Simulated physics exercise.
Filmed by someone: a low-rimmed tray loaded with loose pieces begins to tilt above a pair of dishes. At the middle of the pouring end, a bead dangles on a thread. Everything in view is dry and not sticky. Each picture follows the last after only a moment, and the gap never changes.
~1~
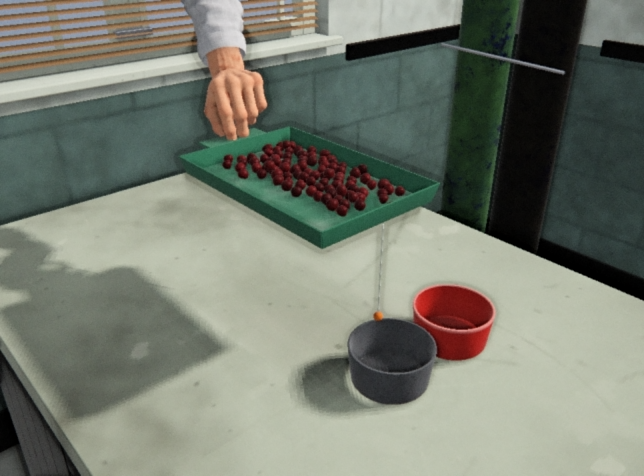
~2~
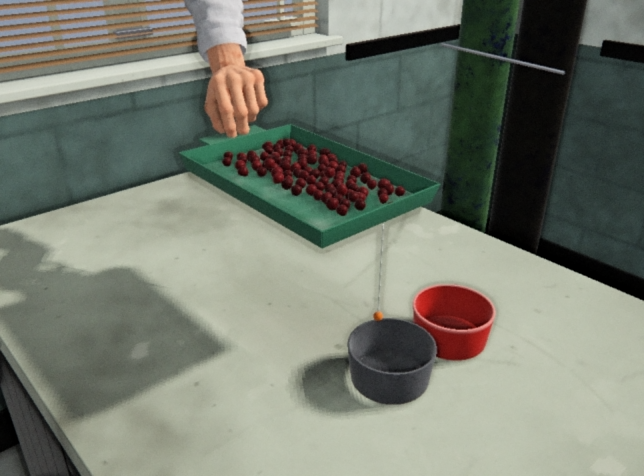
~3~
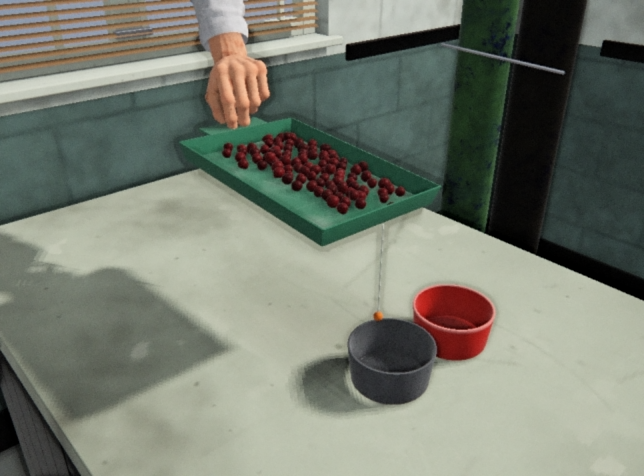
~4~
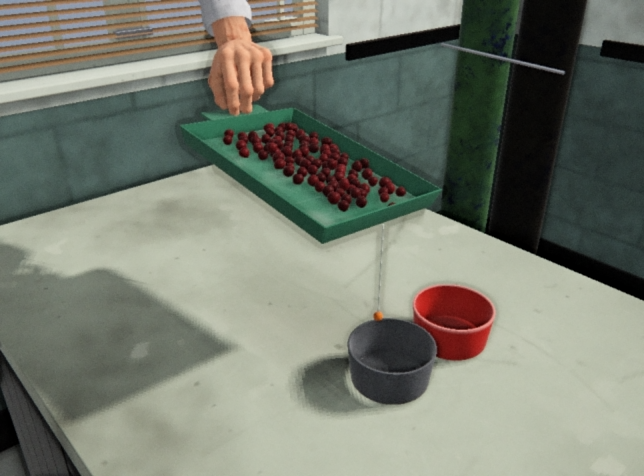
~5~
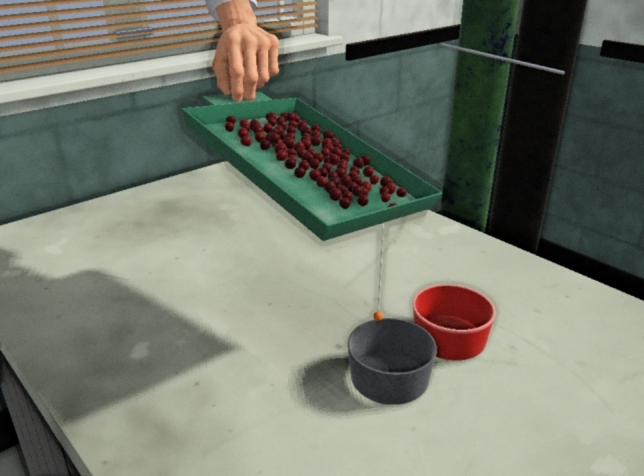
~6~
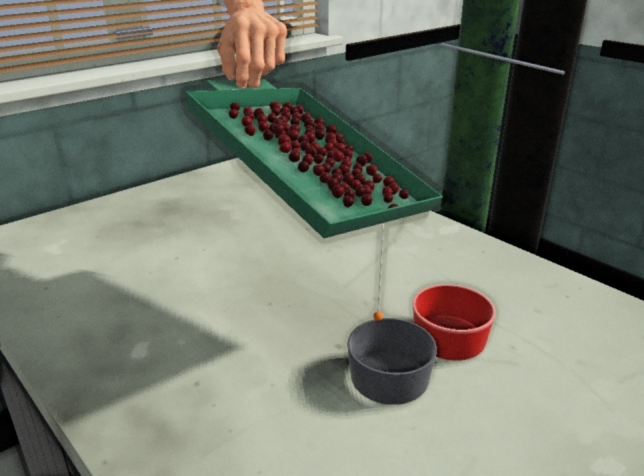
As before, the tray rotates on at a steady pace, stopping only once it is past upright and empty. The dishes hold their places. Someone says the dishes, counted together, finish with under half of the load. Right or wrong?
Wrong, they hold over half.
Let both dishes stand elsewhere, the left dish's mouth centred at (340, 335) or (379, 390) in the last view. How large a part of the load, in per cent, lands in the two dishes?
Respectively 40 % and 20 %.
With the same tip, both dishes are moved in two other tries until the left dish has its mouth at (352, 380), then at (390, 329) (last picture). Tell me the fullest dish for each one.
Right side first, Right side second.
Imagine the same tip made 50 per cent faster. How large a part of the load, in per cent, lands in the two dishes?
Result: About 80 per cent.
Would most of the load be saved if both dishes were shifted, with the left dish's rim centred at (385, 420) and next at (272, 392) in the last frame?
Taking the places in turn, it's shy of half and then shy of half.
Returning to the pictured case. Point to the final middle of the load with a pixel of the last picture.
Last view, resting centre - approx. (445, 333).
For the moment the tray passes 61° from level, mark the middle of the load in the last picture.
In the last view the centre sits at roughly (393, 163).
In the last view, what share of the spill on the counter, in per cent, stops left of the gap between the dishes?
It comes to near 50 percent of the spill.
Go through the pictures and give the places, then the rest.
In the first picture, corners of the pouring end at (322, 228) and (433, 183), level; middle of the load at (308, 173), dried cherries; left dish at (424, 381); right dish at (485, 338); bead on its thread at (378, 316).
In the second picture, corners of the pouring end at (322, 228) and (433, 184), level; middle of the load at (308, 171).
In the third picture, corners of the pouring end at (324, 226) and (434, 185), tipped barely, lowest at the right corner; middle of the load at (309, 167).
In the fourth picture, corners of the pouring end at (326, 224) and (435, 188), tipped a little, lowest at the right corner; middle of the load at (310, 160).
In the fifth picture, corners of the pouring end at (328, 221) and (436, 191), tipped a little, lowest at the right corner; middle of the load at (312, 153).
In the sixth picture, corners of the pouring end at (331, 219) and (436, 194), tipped clearly, lowest at the right corner; middle of the load at (315, 147); left dish at (424, 381); right dish at (485, 338).
Soon after the last picture, tray tipped steeply; all on the tray.
A little later, tray tipped right over; nearly all on the tray; a stray few outside both; a stray few in the air.
Later still, tray tipped past a quarter turn; a small part in the left dish; about two thirds in the right dish; about a third outside both; a stray few in the air.
At rest, tray tipped past a quarter turn; a small part in the left dish; about two thirds in the right dish; about a third outside both; a stray few in the air.
